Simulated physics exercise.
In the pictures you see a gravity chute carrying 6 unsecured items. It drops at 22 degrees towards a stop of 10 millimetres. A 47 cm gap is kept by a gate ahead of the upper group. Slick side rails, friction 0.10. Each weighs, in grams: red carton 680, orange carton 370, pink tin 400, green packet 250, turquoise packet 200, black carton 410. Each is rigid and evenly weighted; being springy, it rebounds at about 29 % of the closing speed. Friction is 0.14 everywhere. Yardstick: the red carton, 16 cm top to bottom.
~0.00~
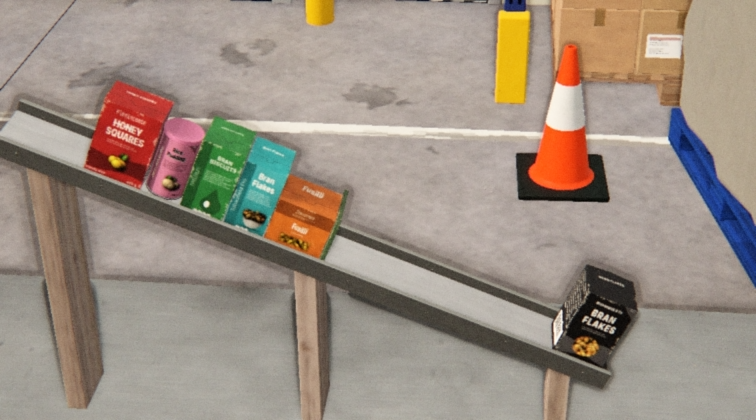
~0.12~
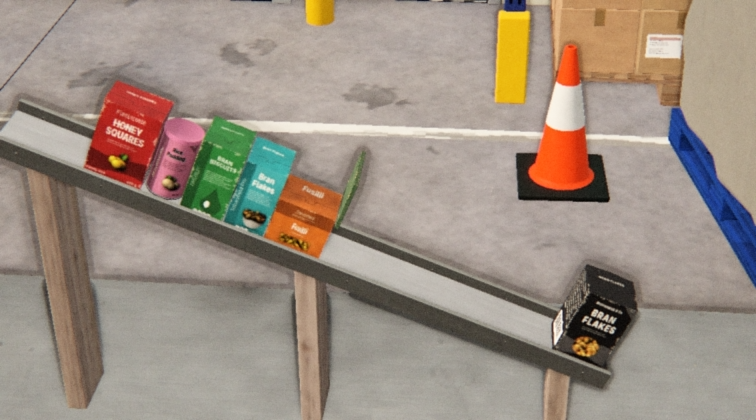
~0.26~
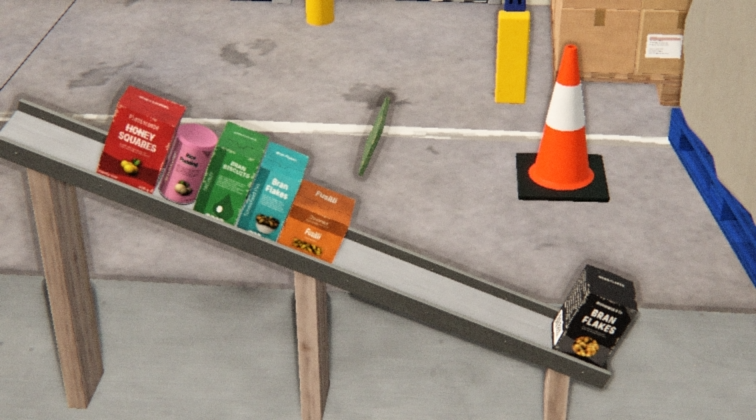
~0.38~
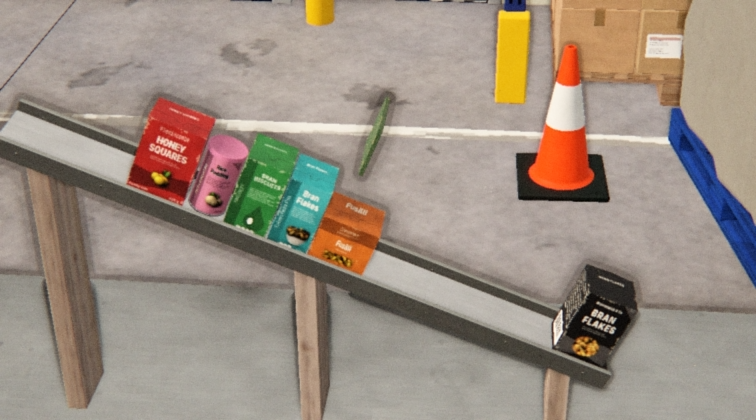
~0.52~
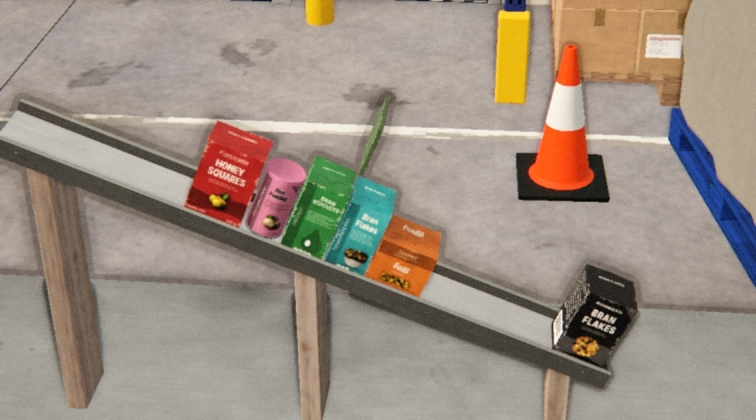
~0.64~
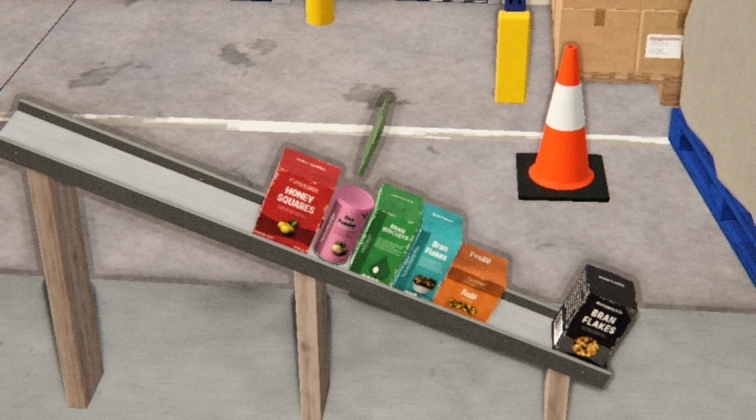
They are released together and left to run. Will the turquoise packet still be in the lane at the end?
Yes.
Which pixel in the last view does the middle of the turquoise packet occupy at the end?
In the end it sits at around (544, 303).
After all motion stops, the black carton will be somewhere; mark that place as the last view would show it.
It settles somewhere near (652, 394).
After 0.74 s, leader 10 cm from the stop; turquoise packet near (496, 280).
After 0.84 s, leader 9 cm from the stop; turquoise packet 17° off its base near (503, 280); pink tin 30° off its base; red carton 24° off its base.
After 1.04 s, leader 4 cm from the stop; black carton now over the stop; turquoise packet near (519, 294); red carton on its side.
After 1.34 s, turquoise packet near (544, 303); red carton on its side; pink tin on its side.
In the end (2.0 s), over the stop, black carton; toppled in the lane, red carton and pink tin; the other 3 in the lane. In the last view, turquoise packet near (544, 303).
